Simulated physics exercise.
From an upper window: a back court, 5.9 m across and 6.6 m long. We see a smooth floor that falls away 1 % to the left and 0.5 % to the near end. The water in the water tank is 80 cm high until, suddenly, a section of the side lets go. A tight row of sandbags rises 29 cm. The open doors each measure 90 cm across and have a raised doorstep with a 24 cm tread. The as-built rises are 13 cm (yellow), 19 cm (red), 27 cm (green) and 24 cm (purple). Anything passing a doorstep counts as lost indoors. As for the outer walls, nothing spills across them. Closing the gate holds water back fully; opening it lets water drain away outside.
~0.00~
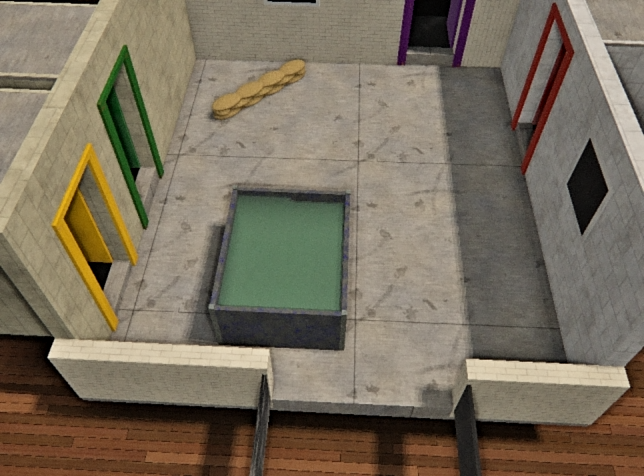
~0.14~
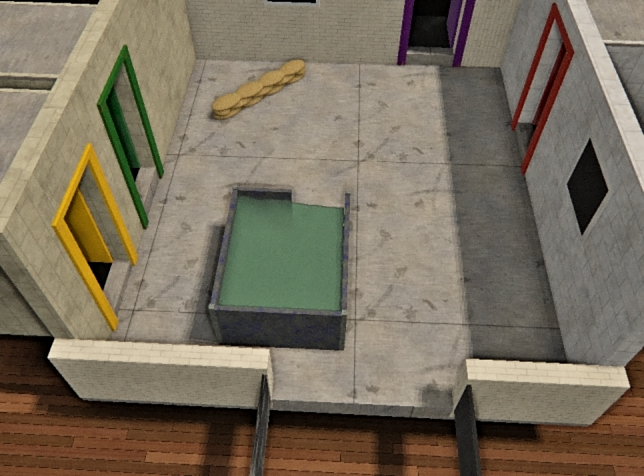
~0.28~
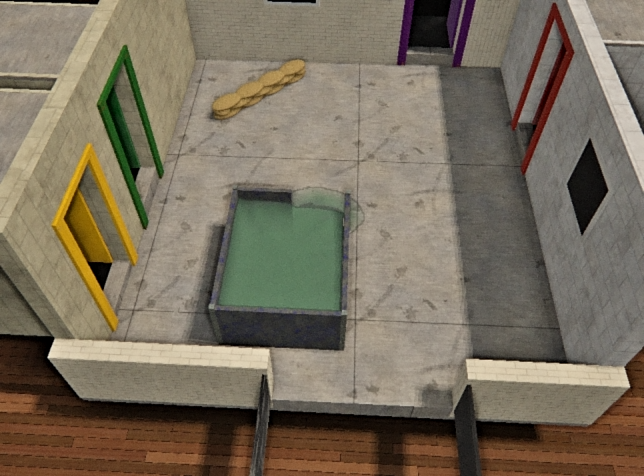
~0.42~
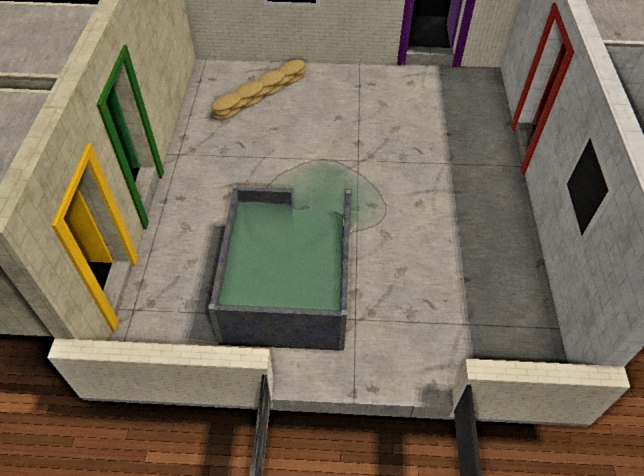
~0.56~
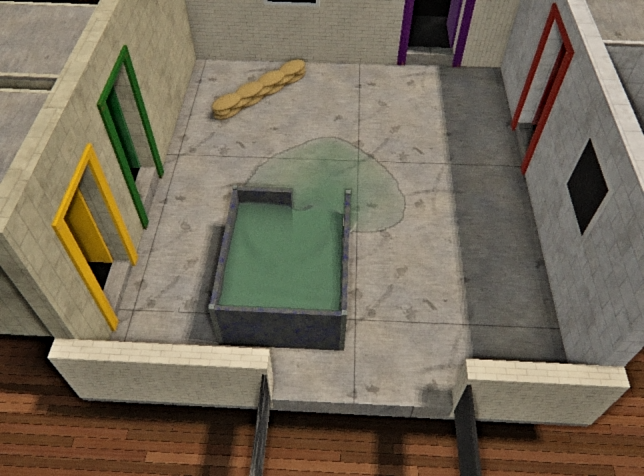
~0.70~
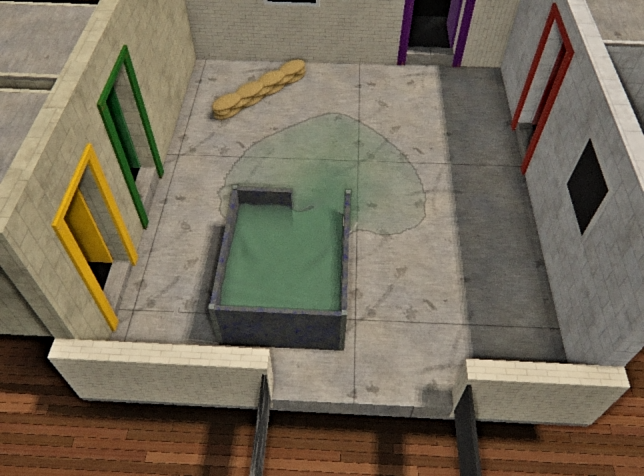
At first, a dark-sided tank of still green water stands in a court with yellow, green, purple and red doorways. Then a section of its far side gives way, and water pours out, spreading across the dry floor in a widening, thin green sheet while the level inside drops slightly.
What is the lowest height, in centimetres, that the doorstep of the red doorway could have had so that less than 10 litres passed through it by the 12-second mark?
About 8 cm.
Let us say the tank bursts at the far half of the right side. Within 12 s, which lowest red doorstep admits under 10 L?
A minimum of about 12.0 cm.
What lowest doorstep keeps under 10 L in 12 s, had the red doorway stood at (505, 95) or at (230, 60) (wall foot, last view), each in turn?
In turn: About 15 cm, about 6.0 cm.
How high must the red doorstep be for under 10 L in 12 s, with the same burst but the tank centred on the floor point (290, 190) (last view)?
7.0 cm or thereabouts.
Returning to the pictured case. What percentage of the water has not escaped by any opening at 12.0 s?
Around 88 in a hundred parts remain.
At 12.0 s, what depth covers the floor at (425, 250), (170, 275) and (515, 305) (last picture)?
The three readings, in order, are 2, 4 and 5 cm.
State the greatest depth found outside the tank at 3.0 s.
I'd put it near 26 cm.
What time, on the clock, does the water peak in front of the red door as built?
Around 4.5 seconds.
After 1.4 s water covers 35 % of the floor, deepest (38 cm) near (325, 225); it has not reached the red door.
After 3.0 s water covers 50 % of the floor, deepest (26 cm) near (476, 70); 7 cm at the red door, 0 litres in over its 19 cm doorstep.
After 12.0 s water covers 95 % of the floor, deepest (12 cm) near (101, 372); 3 cm at the red door, 0 litres in over its 19 cm doorstep.
At the red door as built, the water arrived by 1.9 s and peaked near 12 cm at 4.4 s.
Run again over the same 12 s with other heights there, 14 litres in over 7 cm, 2 litres over 10 cm. The limit of 10 litres is kept from about 8 cm up.
